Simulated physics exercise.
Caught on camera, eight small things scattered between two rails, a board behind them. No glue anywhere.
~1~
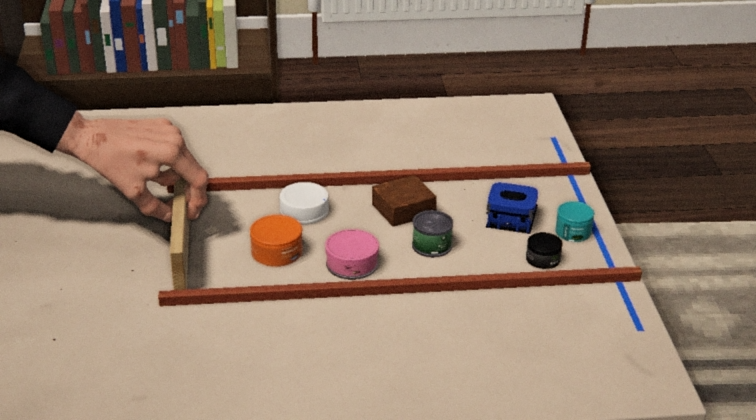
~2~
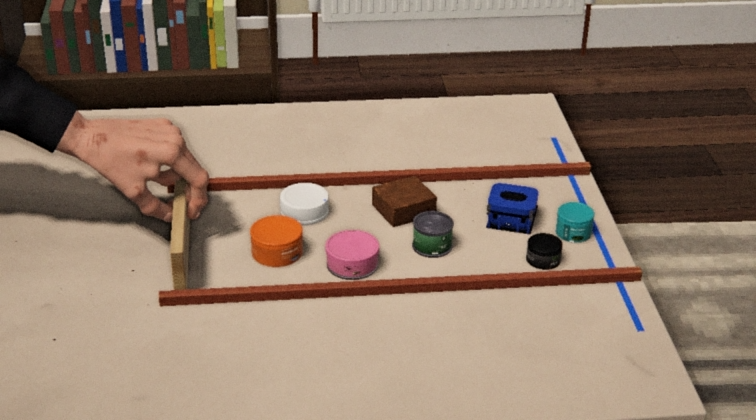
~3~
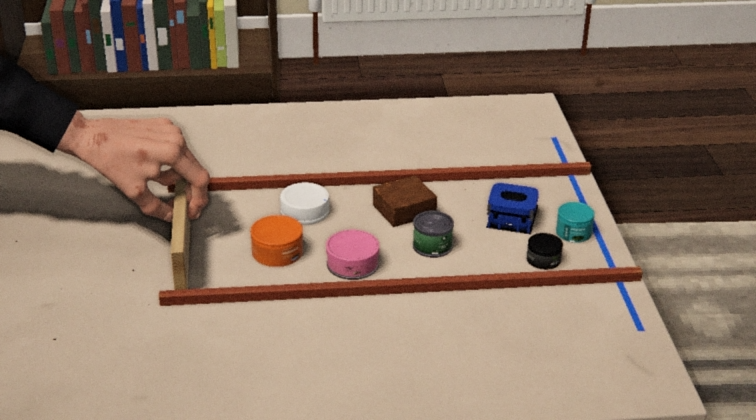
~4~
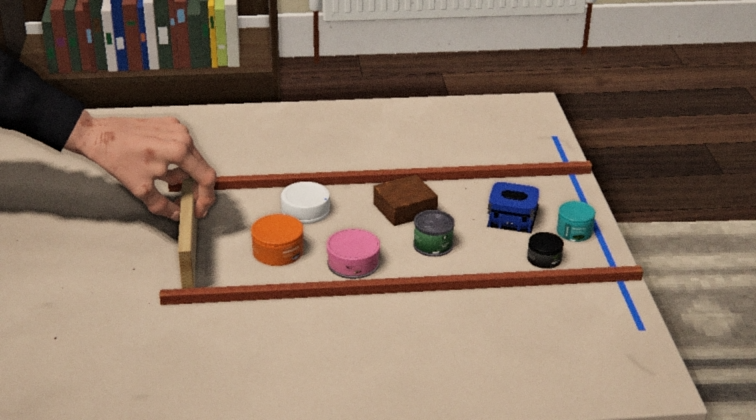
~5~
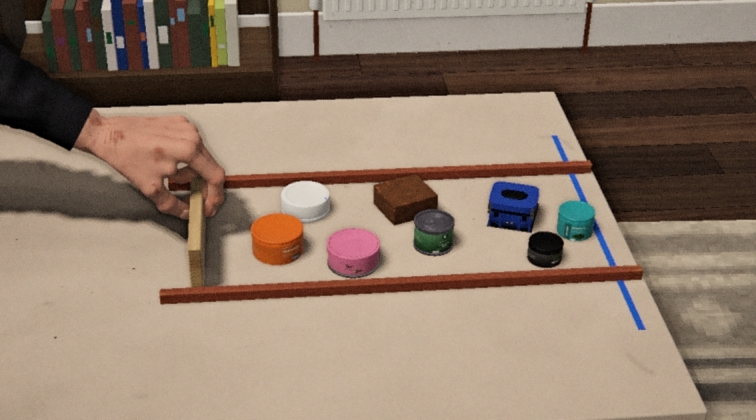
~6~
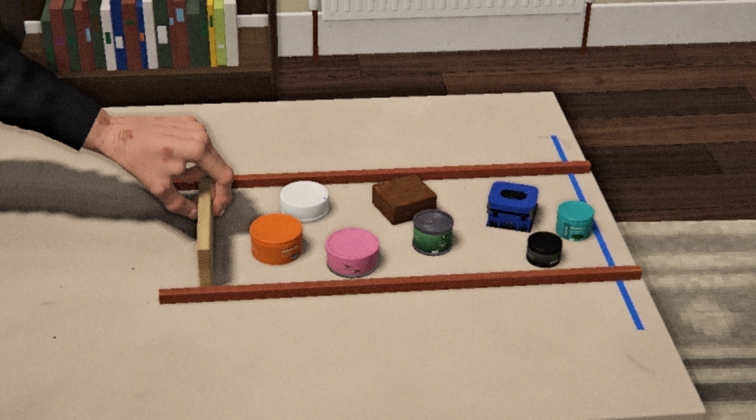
On a pale tabletop between two reddish rails, a hand sliding an upright board slightly right toward scattered tubs, which stay still.
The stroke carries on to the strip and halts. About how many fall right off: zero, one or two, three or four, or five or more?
In the end the number that fall off is five or more.
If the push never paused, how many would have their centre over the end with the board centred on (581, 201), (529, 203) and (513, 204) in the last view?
Past the end: 5, 2 and 1.
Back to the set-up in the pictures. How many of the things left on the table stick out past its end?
That would be 3.
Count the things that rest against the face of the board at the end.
In contact: 3.
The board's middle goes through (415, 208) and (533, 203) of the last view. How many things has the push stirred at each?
First 6, then 8.
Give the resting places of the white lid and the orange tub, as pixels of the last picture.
The white lid at (599, 178), the orange tub at (619, 214).
Soon after, none off yet; turquoise tub at rest near (575, 221); black tub at rest near (544, 250); blue case at rest near (512, 206).
Then, none off yet; turquoise tub moving near (581, 222); black tub at rest near (544, 250); blue case moved about its own width near (542, 211).
Further on, none off yet; turquoise tub tipped well over near (649, 247); black tub moved well along near (618, 256); blue case moved well along near (623, 213).
At rest, the number that fall off is five or more; fallen, brown block, green pot, blue case, black tub and turquoise tub.
